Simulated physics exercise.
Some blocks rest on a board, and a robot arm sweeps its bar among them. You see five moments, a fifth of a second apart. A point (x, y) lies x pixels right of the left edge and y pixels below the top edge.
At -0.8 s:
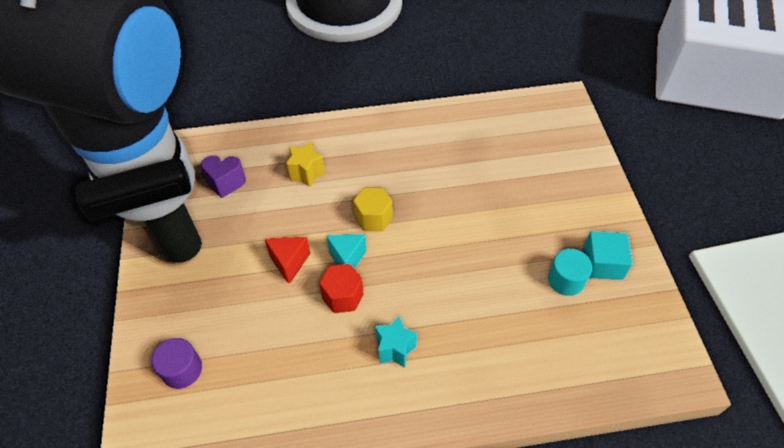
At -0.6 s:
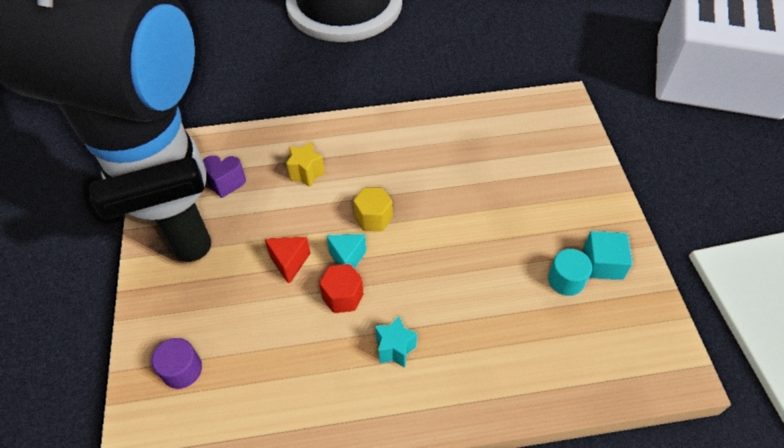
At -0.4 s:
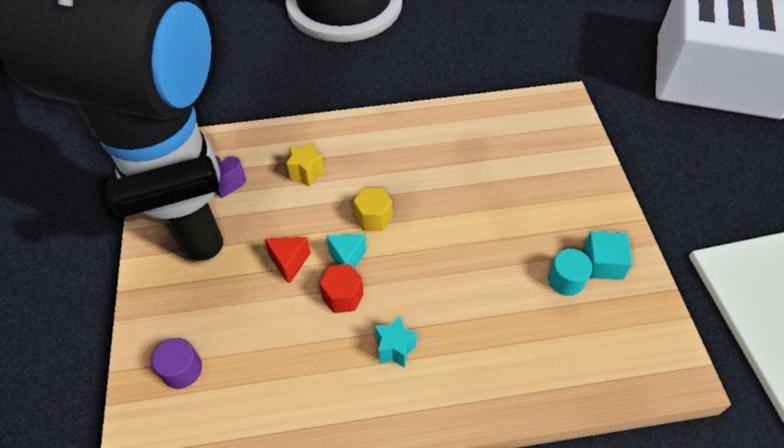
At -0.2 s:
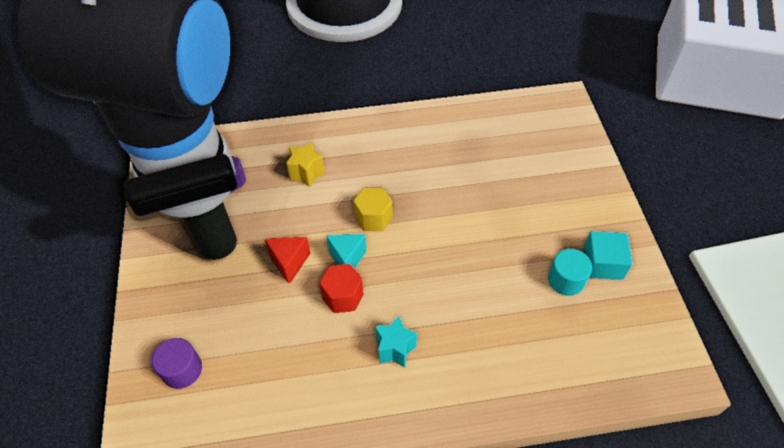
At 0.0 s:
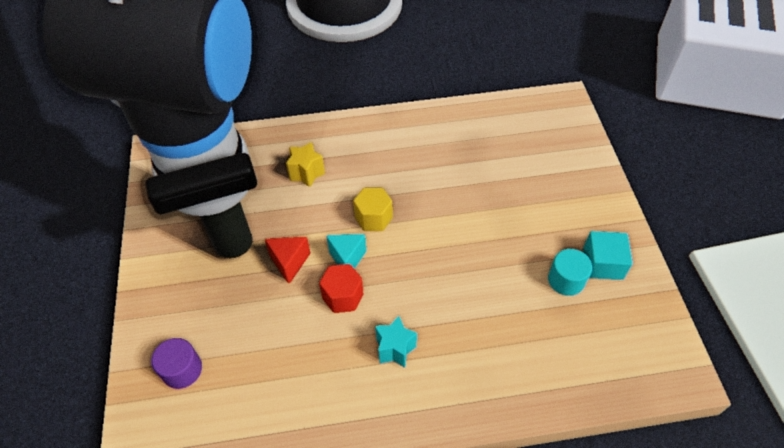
Robot arm sliding its black bar slowly rightward across a wooden board toward a red triangular block, the coloured blocks staying still.
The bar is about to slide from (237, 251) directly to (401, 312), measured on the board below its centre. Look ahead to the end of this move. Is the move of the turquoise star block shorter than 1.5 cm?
Going by the path, no.
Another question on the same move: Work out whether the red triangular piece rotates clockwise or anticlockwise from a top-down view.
My prediction: CCW.
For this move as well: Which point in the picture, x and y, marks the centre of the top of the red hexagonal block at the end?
Pixel (419, 330).
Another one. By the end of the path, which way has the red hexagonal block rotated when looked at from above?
Verdict: Clockwise.
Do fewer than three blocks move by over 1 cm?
I'd say no.
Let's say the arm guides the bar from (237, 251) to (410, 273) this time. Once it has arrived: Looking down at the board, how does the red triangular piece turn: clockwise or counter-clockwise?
From above, clockwise.
The first path, step by step. One third of the way, bar (287, 262); red triangular piece (319, 255), turned 25° clockwise; turquoise triangular piece (351, 243).
Two thirds of the way, bar (342, 283); red triangular piece (375, 268), turned 25° clockwise; red hexagonal block (379, 303), turned 50° clockwise; turquoise triangular piece (359, 240), turned 35° anticlockwise.
At the end, bar (401, 303); red triangular piece (411, 267), turned 30° anticlockwise; red hexagonal block (419, 330), turned 95° clockwise; turquoise triangular piece (360, 239), turned 45° anticlockwise; turquoise star block (407, 364), turned 45° clockwise.
